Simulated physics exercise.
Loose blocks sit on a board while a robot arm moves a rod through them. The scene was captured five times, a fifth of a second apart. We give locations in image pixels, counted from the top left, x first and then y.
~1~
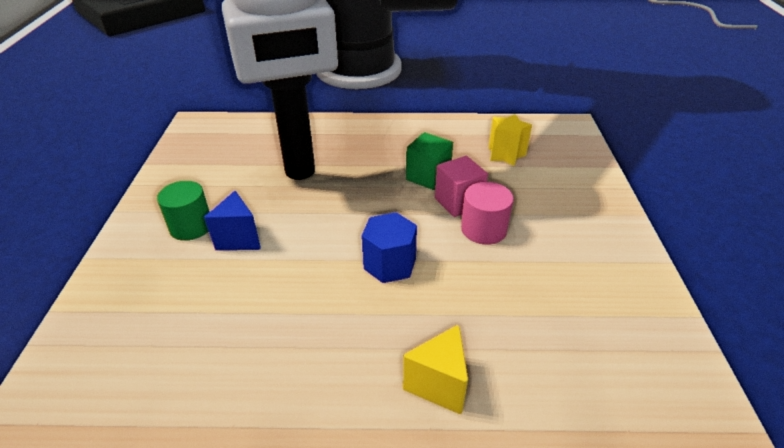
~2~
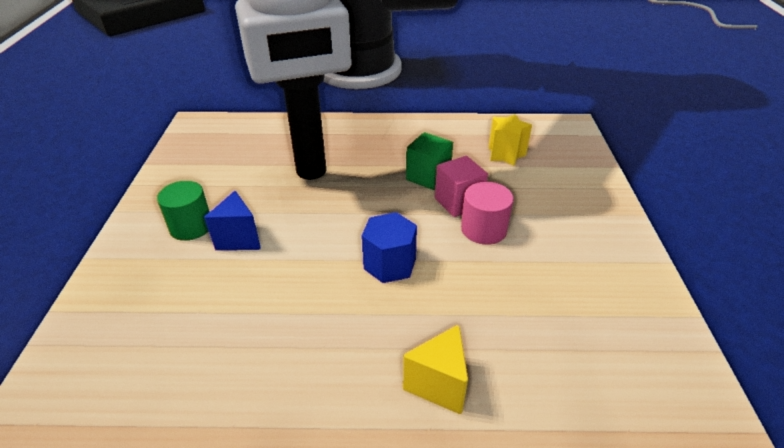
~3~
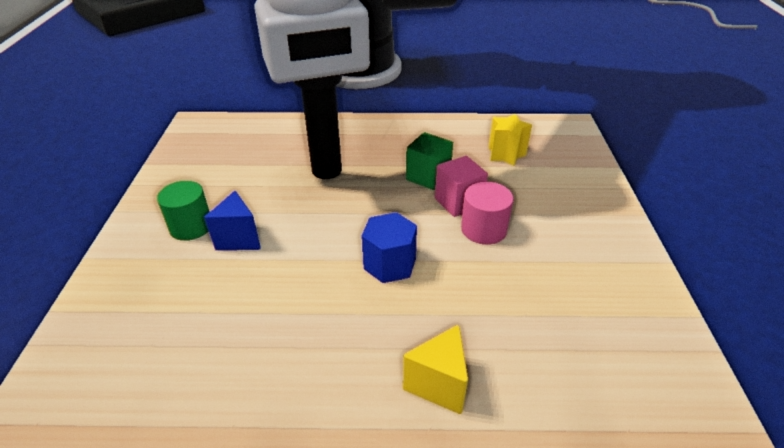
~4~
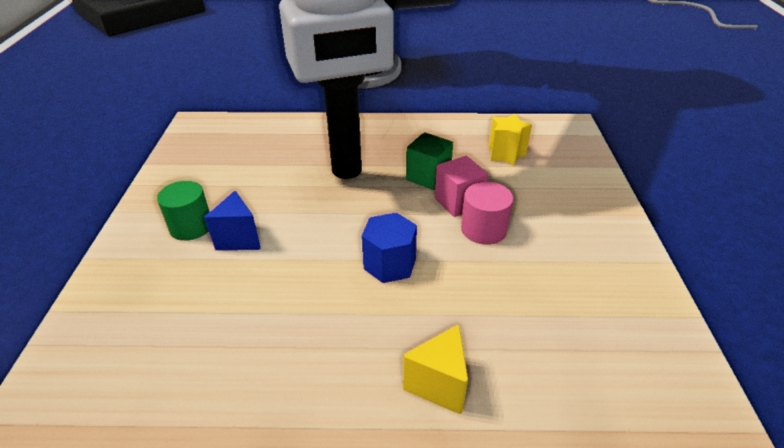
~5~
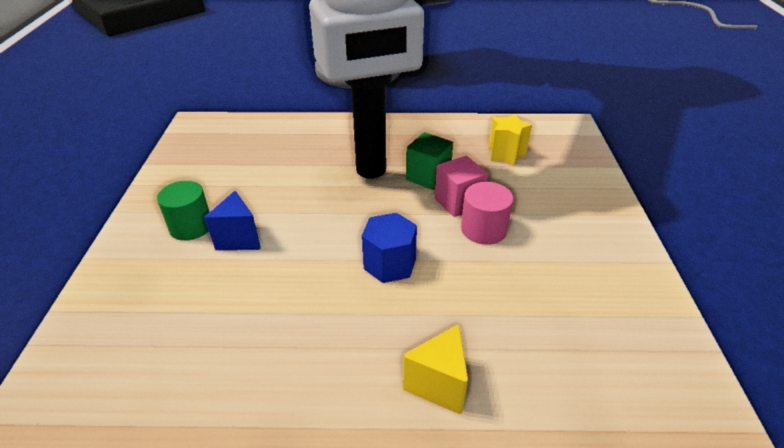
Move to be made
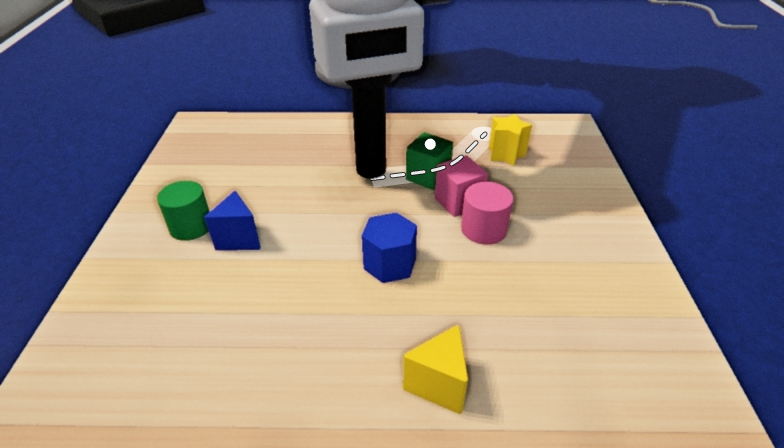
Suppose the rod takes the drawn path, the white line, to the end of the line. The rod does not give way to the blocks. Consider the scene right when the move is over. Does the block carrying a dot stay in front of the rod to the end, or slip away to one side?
Expect to find it next to or behind the rod.
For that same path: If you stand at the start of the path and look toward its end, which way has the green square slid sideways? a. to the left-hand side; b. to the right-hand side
The correct letter is b.
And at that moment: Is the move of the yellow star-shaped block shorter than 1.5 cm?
Yes - that is the case.
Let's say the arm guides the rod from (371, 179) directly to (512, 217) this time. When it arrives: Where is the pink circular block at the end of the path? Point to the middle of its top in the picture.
It is at (523, 211).
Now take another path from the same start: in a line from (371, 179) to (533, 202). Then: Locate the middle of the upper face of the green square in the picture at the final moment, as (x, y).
The green square ends near (473, 140).
Drawn move, from (371, 179) over (423, 172) and (463, 156) to (485, 134); the dot is on the green square.
The first path, step by step. One third of the way, rod (424, 164); green square (459, 144); pink square (466, 170), turned 10° clockwise.
Two thirds of the way, rod (464, 148); green square (481, 145); pink square (467, 170), turned 15° clockwise.
At the end, rod (486, 126); green square (481, 145); pink square (467, 170), turned 15° clockwise; yellow star-shaped block still.
